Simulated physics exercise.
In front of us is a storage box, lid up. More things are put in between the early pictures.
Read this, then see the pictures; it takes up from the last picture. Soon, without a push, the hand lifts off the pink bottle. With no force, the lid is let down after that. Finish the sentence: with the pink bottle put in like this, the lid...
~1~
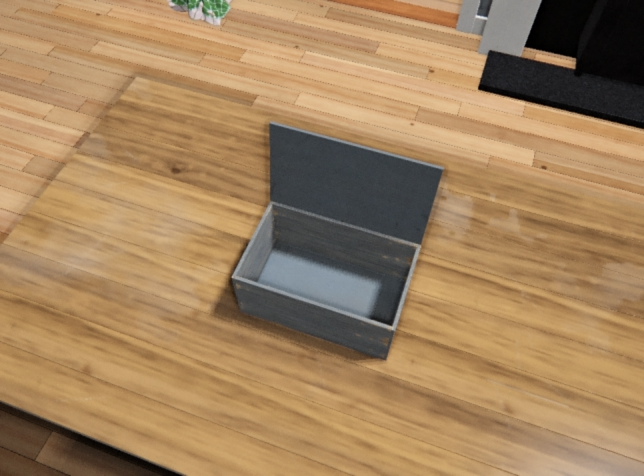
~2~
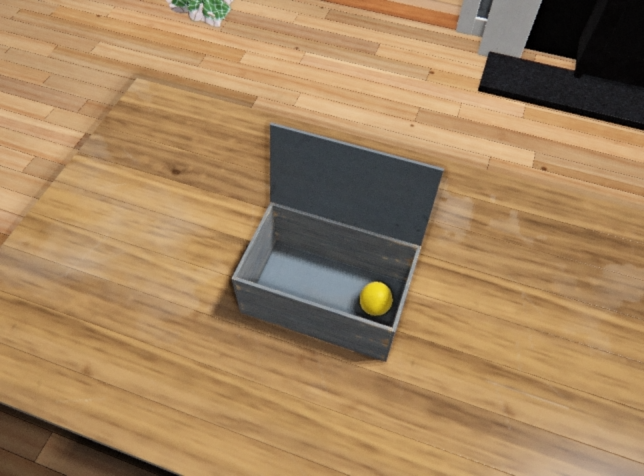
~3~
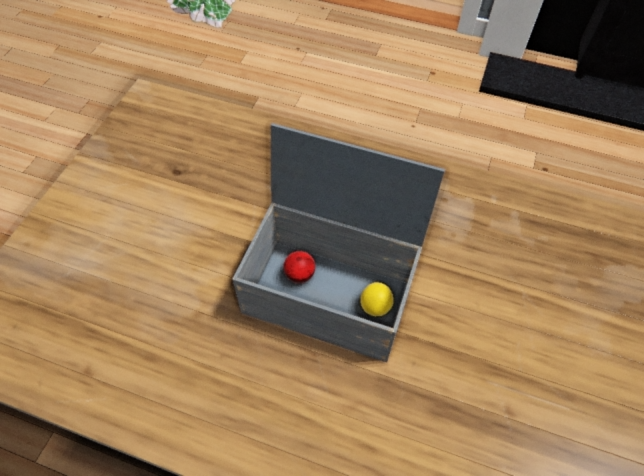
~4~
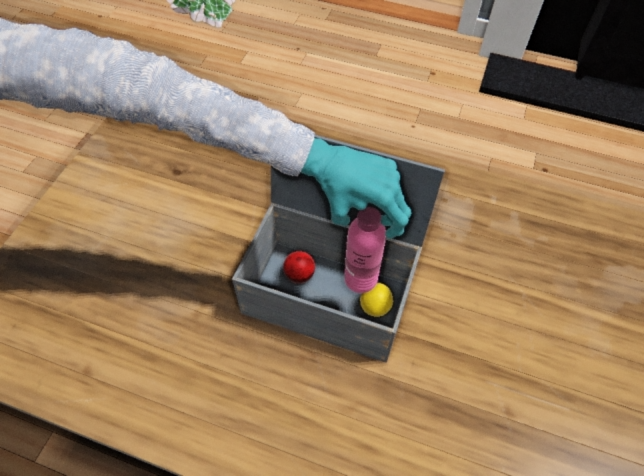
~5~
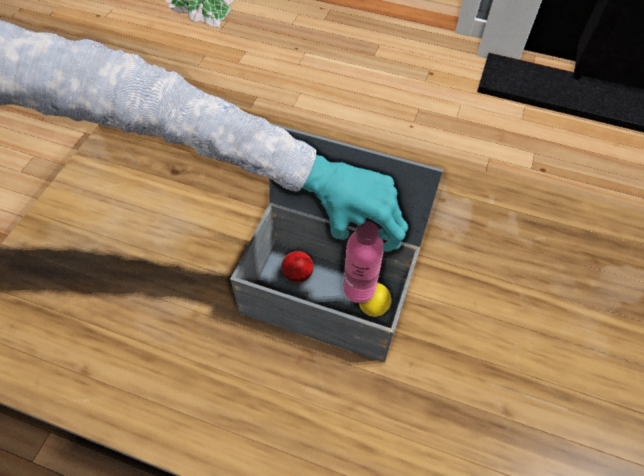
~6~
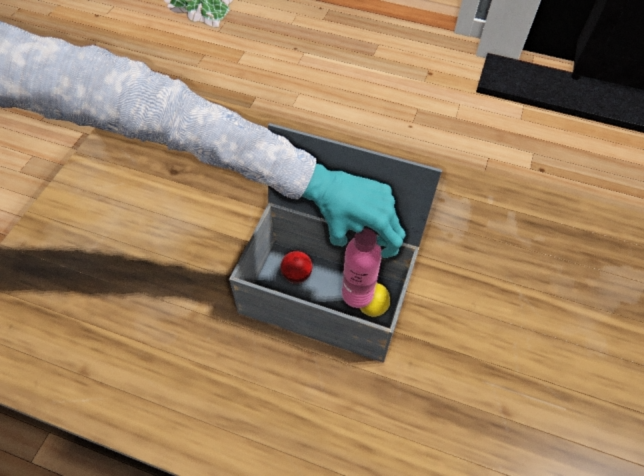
The lid closes fully.
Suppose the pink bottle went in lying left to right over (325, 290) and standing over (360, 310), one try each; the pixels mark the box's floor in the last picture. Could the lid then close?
First try: The lid comes down fully; second try: The lid comes down fully.
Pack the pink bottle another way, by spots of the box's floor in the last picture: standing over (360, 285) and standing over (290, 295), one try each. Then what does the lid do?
On the first go the lid settles shut, and on the second go it remains open a bit.
Then, 0.50 s past the last view, pink bottle on its side near (299, 293); yellow lemon displaced a little; red ball displaced a little.
Then, 1.30 s past the last view, lid 79° above the rim; pink bottle on its side near (299, 288); yellow lemon displaced about its own width; red ball displaced a little.
Then, 1.90 s past the last view, lid 25° above the rim; pink bottle on its side near (299, 288); yellow lemon displaced about its own width; red ball displaced a little.
Finally, lid shut; down or leaning hard in the box, pink bottle; moved from the start, yellow lemon; red ball still in place. Final places as the last picture's camera would see them, pink bottle near (299, 288).
